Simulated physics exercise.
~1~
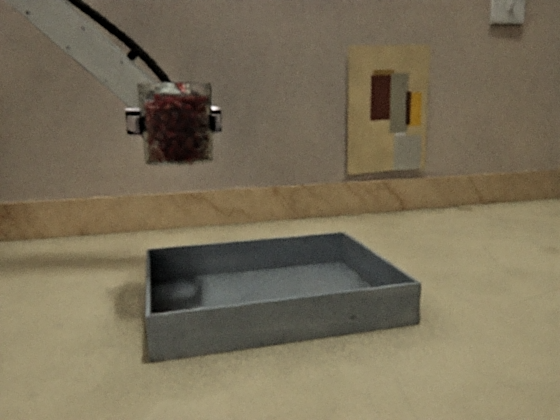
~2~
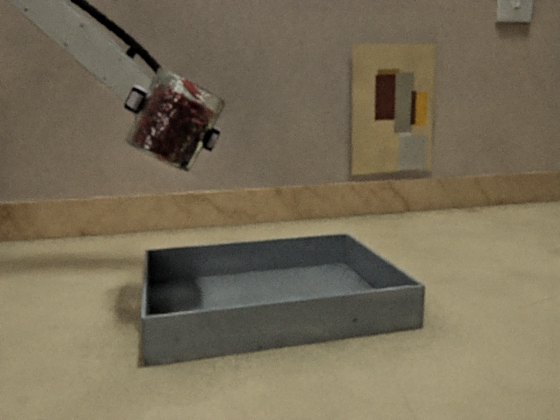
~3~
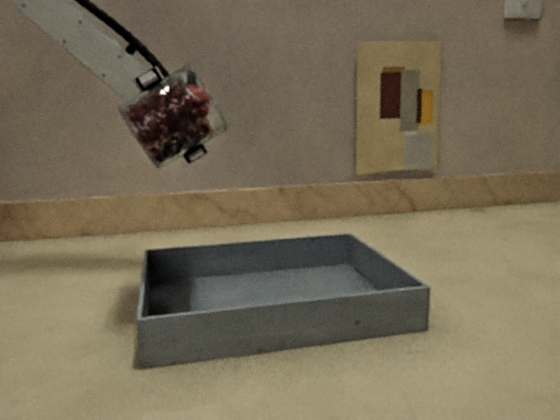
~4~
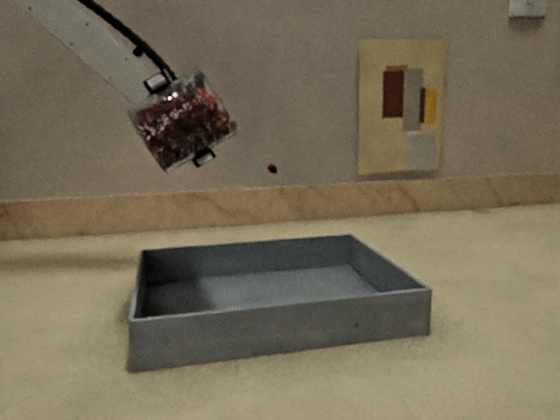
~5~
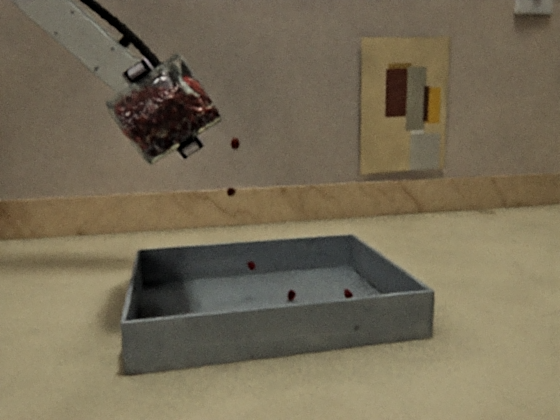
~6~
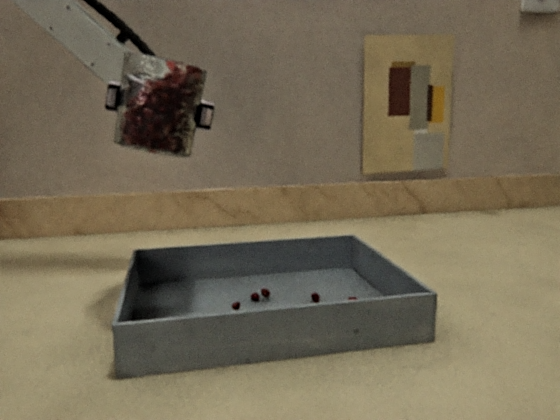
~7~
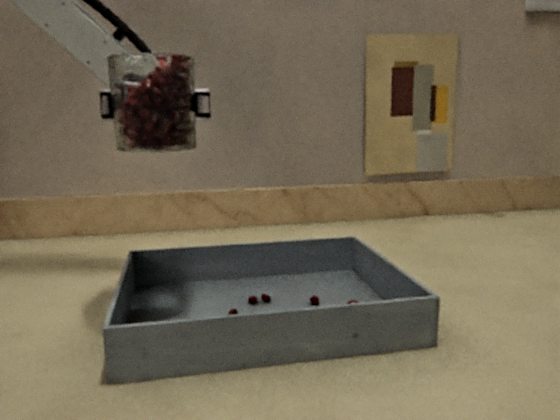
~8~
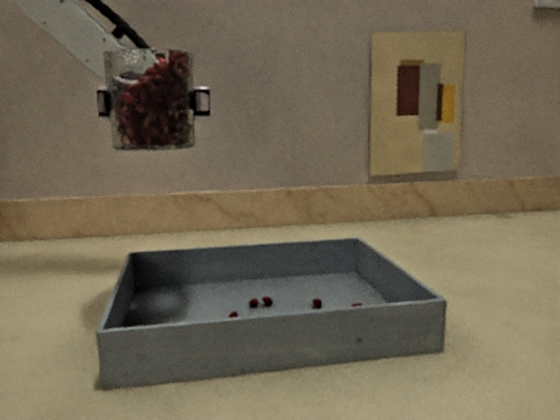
The clip shows a robot arm tilting a clear cup of dark red beans above a shallow grey tray, so that a few drop in, then turning the cup upright again, with most of the beans still inside and a few lying in the tray.
